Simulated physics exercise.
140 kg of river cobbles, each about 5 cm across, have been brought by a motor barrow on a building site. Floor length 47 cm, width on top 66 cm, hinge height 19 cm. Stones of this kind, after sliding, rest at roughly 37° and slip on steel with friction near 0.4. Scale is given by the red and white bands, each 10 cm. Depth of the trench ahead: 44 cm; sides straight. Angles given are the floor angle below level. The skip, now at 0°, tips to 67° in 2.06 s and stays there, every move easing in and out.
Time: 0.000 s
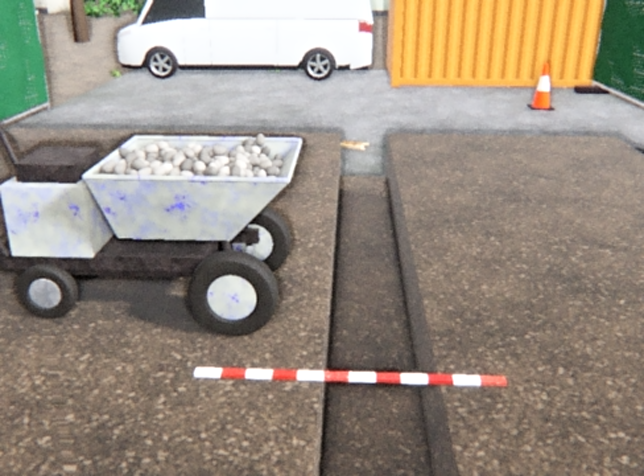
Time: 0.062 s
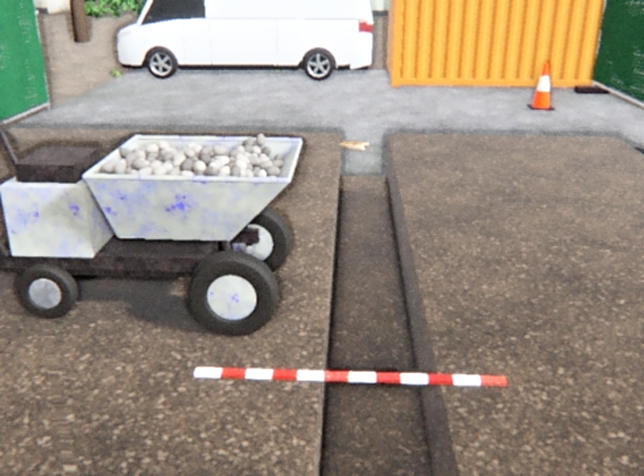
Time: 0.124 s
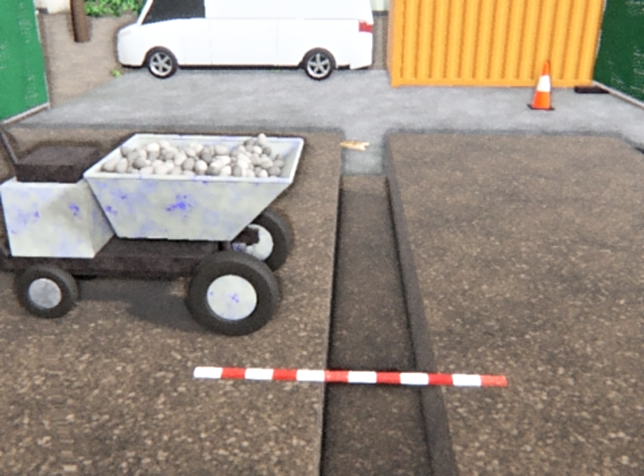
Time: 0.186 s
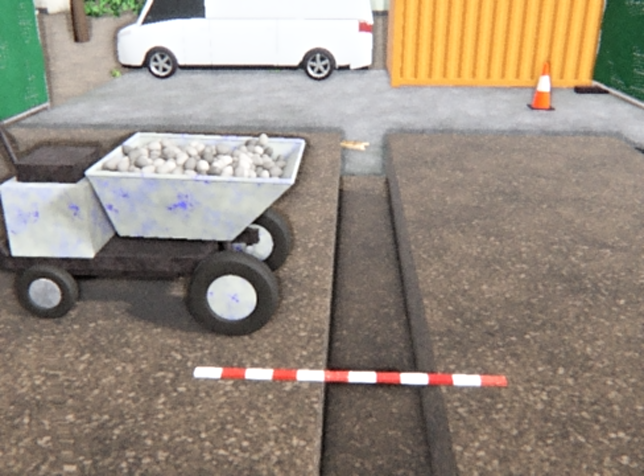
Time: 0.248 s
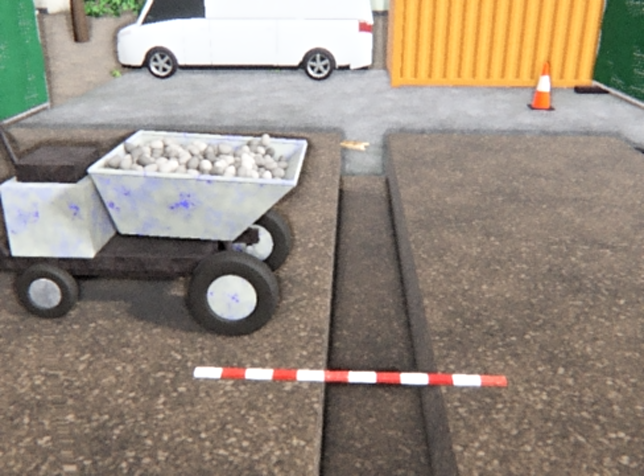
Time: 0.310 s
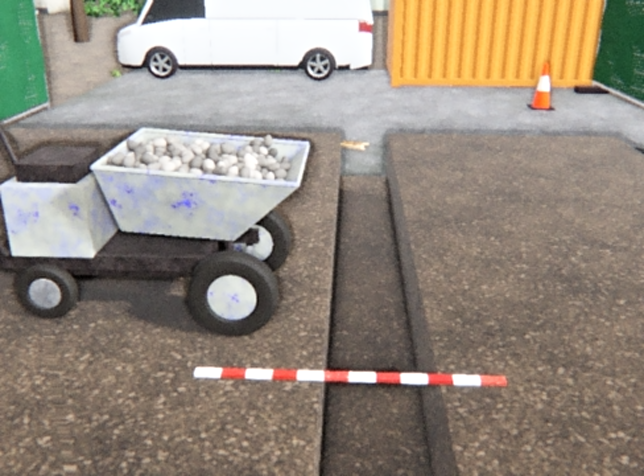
On a building site, a small dumper loaded with pale stones stood still beside a narrow trench, and after a moment its skip began to tilt slightly forward to the right, the stones shifting a little.
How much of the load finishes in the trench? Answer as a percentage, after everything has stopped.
Some 91 per cent of it.
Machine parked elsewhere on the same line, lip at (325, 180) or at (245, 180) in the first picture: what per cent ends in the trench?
Near 55 and near 100 percent.
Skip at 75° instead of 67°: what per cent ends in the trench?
Share in trench: Approx. 95%.
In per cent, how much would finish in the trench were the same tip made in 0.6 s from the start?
Roughly 65 per cent.
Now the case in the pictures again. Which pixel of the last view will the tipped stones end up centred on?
(390, 369).
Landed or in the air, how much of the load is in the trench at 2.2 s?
About 55%.
After 1.5 s the floor is at 56°; 96 % in the skip, 4 % in the trench; the foremost stones are at (395, 269).
After 2.2 s the floor is at 67°; 40 % in the skip, 53 % in the trench, 7 % past the trench; the foremost stones are at (507, 304).
After 2.5 s the floor is at 67°; 18 % in the skip, 73 % in the trench, 9 % past the trench; the foremost stones are at (548, 306).
After 4.5 s the floor is at 67°; 0 % in the skip, 91 % in the trench, 9 % past the trench; the foremost stones are at (558, 306).
